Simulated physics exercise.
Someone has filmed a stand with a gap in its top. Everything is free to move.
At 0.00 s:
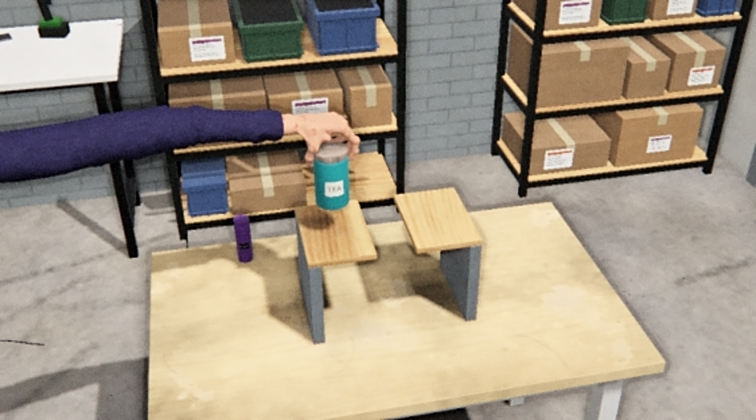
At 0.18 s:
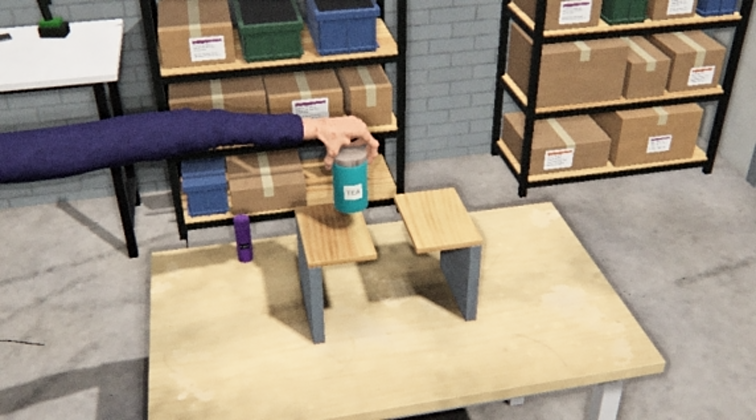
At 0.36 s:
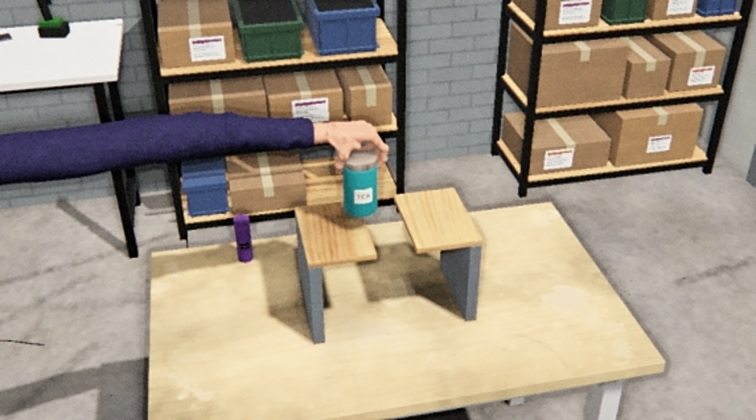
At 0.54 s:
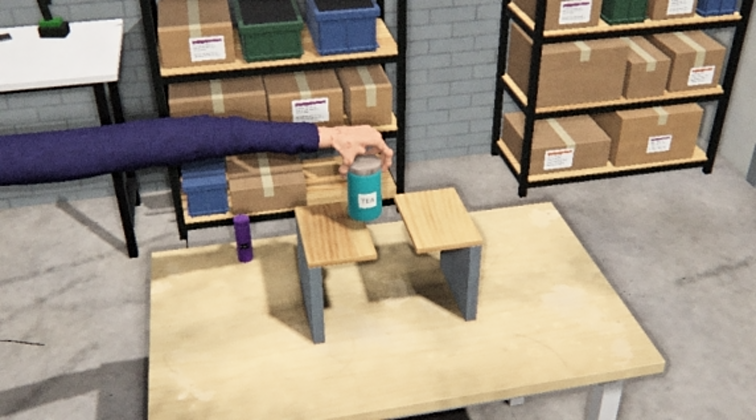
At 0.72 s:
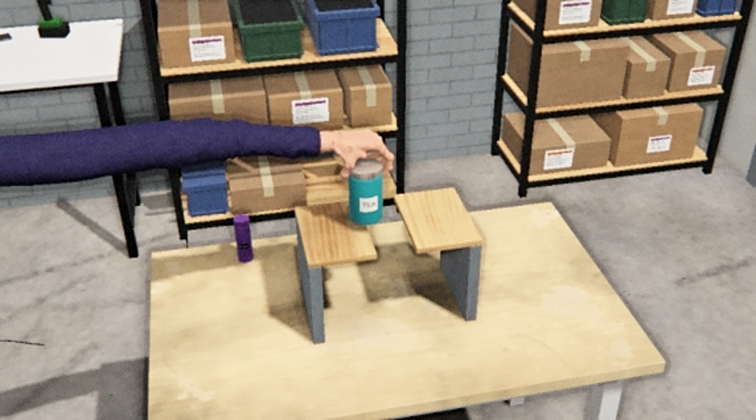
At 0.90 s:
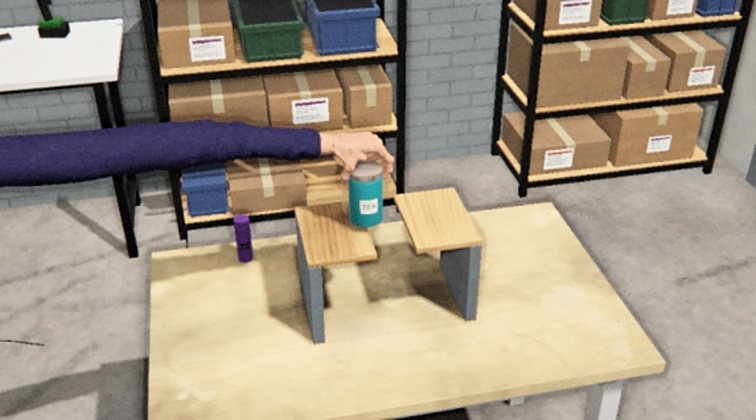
A hand in a dark blue sleeve, reaching in from the left, holds a turquoise jar above a pale wooden table in a storeroom, seen from a raised, steady viewpoint. On the table, a purple shaker stands left of a gapped wooden-topped stand with grey supports, before shelves of boxes and bins. The hand carries the jar rightward, then slows and lowers it slightly above the gap.
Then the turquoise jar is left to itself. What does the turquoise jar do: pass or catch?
The jar lodges.
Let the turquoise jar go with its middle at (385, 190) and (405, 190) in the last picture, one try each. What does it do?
First try: It reaches the table; second try: It lodges.
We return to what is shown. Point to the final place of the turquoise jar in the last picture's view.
At about (392, 212).
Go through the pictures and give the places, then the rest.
In the first frame, on its way; turquoise jar (331, 176); purple shaker (243, 239).
In the second frame, on its way; turquoise jar (350, 179); purple shaker (243, 239).
In the third frame, on its way; turquoise jar (360, 183); purple shaker (243, 239).
In the fourth frame, on its way; turquoise jar (364, 187); purple shaker (243, 239).
In the fifth frame, on its way; turquoise jar (366, 191); purple shaker (243, 239).
In the sixth frame, poised above the slot; turquoise jar (366, 193); purple shaker (243, 239).
By 1.50 s, turquoise jar tilted by 20° near (376, 201).
By 1.70 s, turquoise jar tilted by 61° near (392, 212).
When it is over (3.5 s), lying over on the stand or table, turquoise jar; purple shaker as before. End places, in pixels of the last picture, turquoise jar near (392, 212). The jar stays on top.
